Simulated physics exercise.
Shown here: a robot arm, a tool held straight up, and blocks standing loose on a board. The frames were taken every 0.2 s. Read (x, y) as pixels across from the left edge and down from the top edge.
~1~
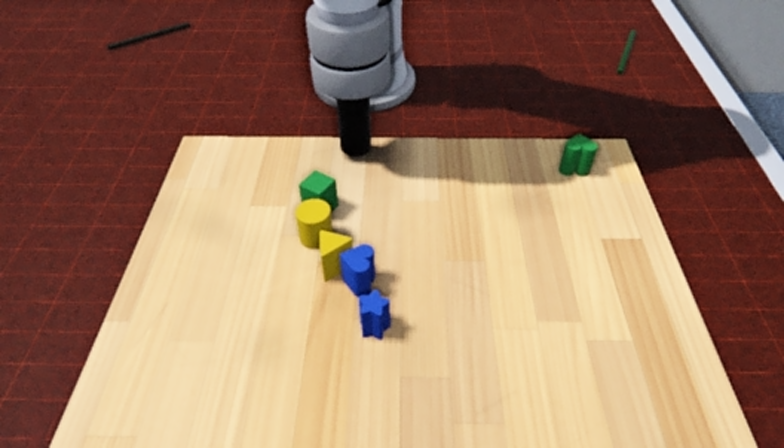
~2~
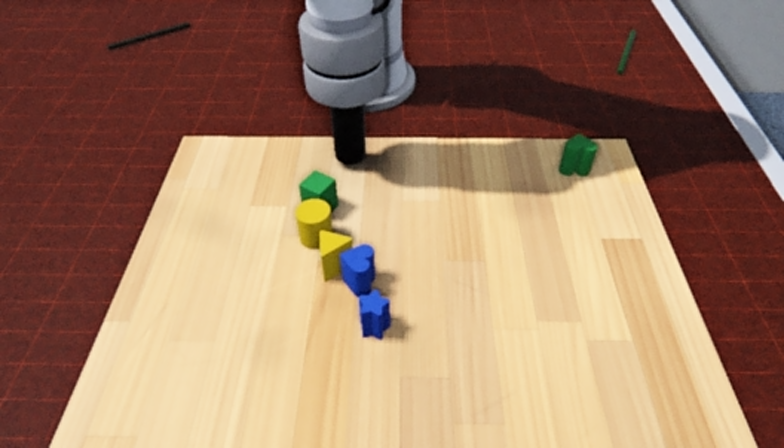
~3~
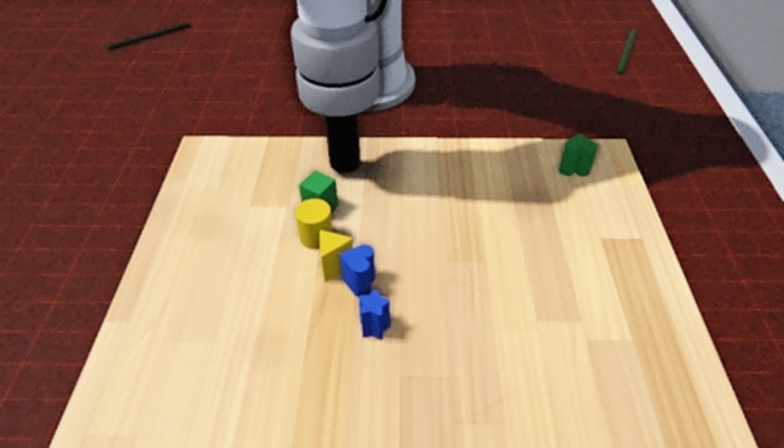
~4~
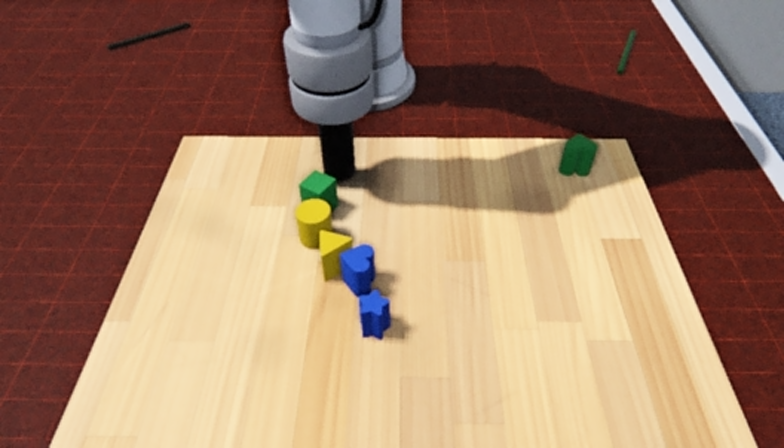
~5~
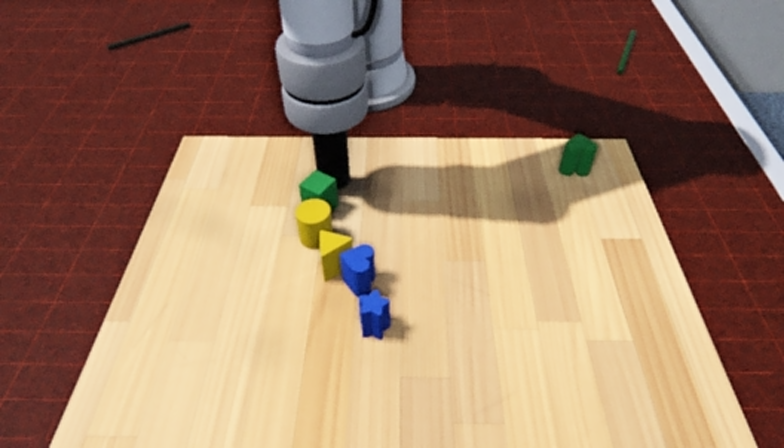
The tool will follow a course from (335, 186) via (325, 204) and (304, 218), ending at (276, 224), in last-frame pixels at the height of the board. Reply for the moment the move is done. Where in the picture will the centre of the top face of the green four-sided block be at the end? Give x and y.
It should be at (289, 218) by then.
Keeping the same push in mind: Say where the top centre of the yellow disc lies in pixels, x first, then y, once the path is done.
The top centre is at (299, 240).
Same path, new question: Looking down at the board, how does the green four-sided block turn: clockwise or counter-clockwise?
Overhead view: Anti-clockwise.
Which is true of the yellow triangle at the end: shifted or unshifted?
The yellow triangle changes place.
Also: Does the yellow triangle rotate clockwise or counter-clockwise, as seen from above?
Rotates counter-clockwise.
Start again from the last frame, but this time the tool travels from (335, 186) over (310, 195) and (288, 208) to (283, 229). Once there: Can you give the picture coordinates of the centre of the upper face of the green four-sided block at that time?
It will likely be found at (291, 223).
On the path given first. Halfway along, tool at (314, 205); yellow disc at (307, 231); green four-sided block at (305, 208), turned 40° anticlockwise; yellow triangle at (333, 248), turned 30° anticlockwise.
At the end, tool at (274, 217); yellow disc at (299, 240); green four-sided block at (289, 218), turned 60° anticlockwise; yellow triangle at (330, 250), turned 50° anticlockwise.
